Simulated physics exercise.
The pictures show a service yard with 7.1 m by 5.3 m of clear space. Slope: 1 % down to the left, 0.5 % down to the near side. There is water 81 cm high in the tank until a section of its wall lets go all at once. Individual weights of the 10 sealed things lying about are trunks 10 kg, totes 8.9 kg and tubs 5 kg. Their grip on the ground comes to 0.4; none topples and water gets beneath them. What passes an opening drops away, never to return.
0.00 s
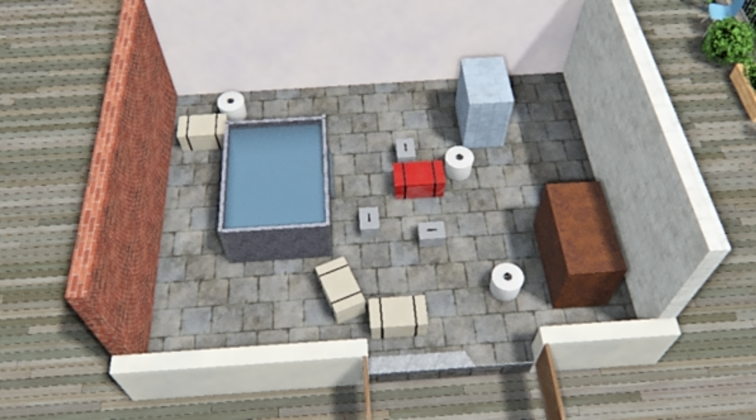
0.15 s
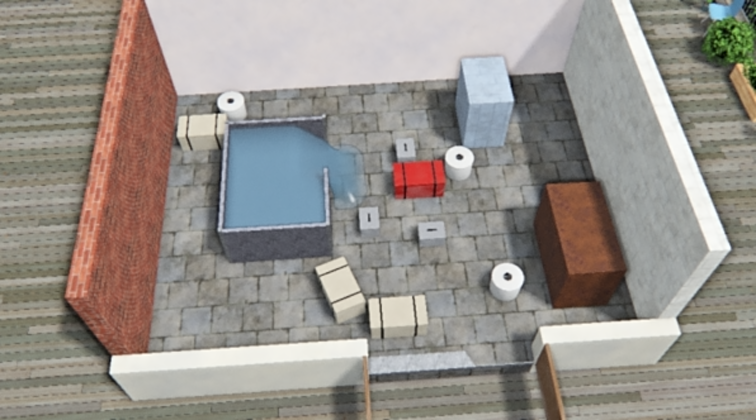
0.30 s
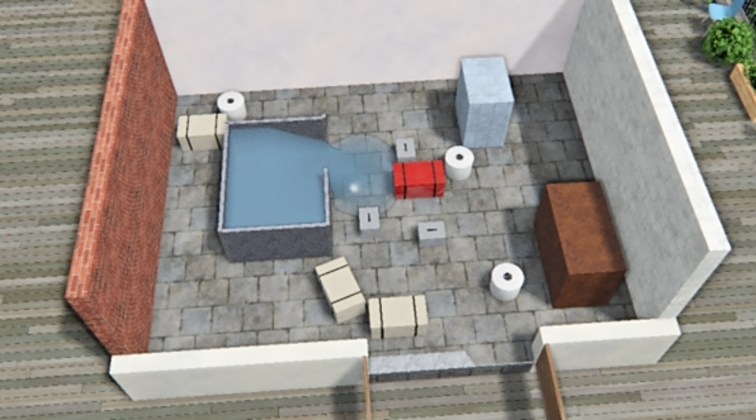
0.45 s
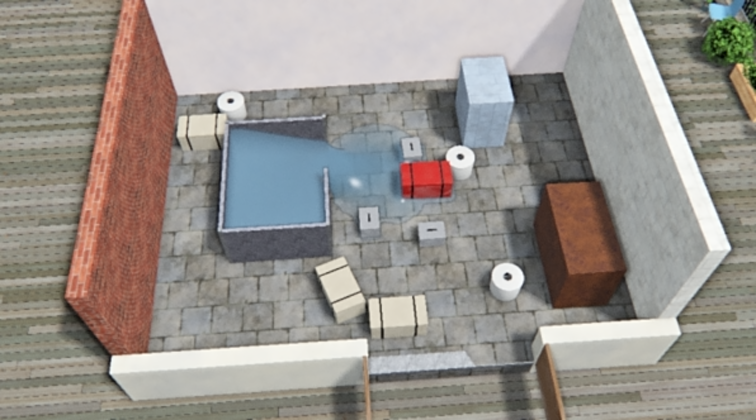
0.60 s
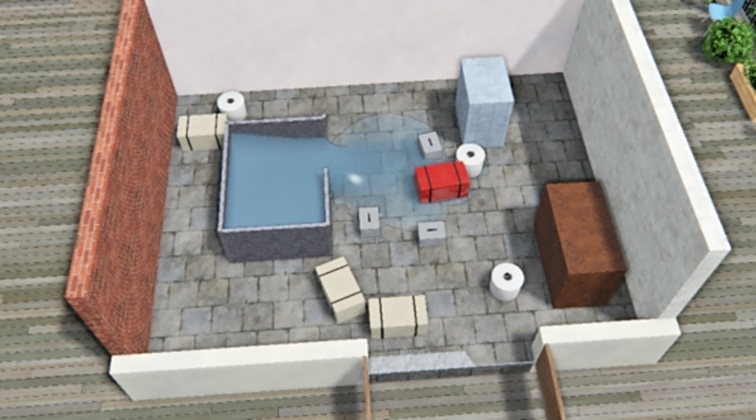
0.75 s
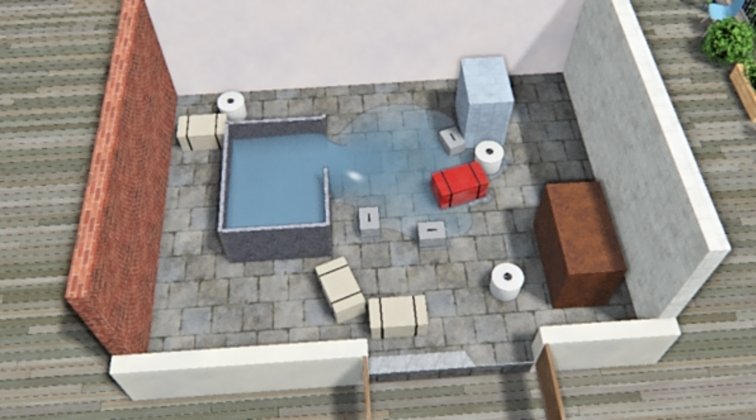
The clip opens on a walled, stone-paved yard with a raised pool, a red trunk, pale boxes and white rolls, all still. Water pours through a gap in the pool's right side and spreads across the paving. It reaches the red trunk and pushes it rightward, along with a small grey box and a white roll.
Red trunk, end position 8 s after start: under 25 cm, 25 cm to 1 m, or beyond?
Beyond 1 m.
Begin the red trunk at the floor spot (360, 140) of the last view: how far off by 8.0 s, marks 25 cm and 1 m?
What happens is that it covers a big distance.
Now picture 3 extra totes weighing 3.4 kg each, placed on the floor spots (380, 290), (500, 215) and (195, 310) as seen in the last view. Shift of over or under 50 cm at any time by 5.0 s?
Going through them in the order asked, they come out shy of the mark, clear of the mark and shy of the mark.
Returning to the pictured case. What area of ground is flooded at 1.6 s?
Close to 16 m2, I'd say.
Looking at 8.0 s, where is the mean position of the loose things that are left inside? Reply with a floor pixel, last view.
The average lands around (378, 239).
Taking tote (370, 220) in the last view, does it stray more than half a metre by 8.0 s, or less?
Verdict: Never crossed the line.
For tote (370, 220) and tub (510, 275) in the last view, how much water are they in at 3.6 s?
Depth approx. 0 cm / 1 cm.
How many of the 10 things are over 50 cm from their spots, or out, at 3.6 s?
By then the count is 4.
After 1.6 s the red trunk is near (549, 195), 2.1 m from its start, afloat; 0 of 10 are out; 3 afloat.
After 3.6 s the red trunk is near (584, 188), 2.6 m from its start, afloat; 0 of 10 are out; 3 afloat.
After 5.6 s the red trunk is near (583, 185), 2.6 m from its start, afloat; 0 of 10 are out; 5 afloat.
After 8.0 s the red trunk is near (582, 188), 2.6 m from its start, afloat; 0 of 10 are out; 6 afloat.
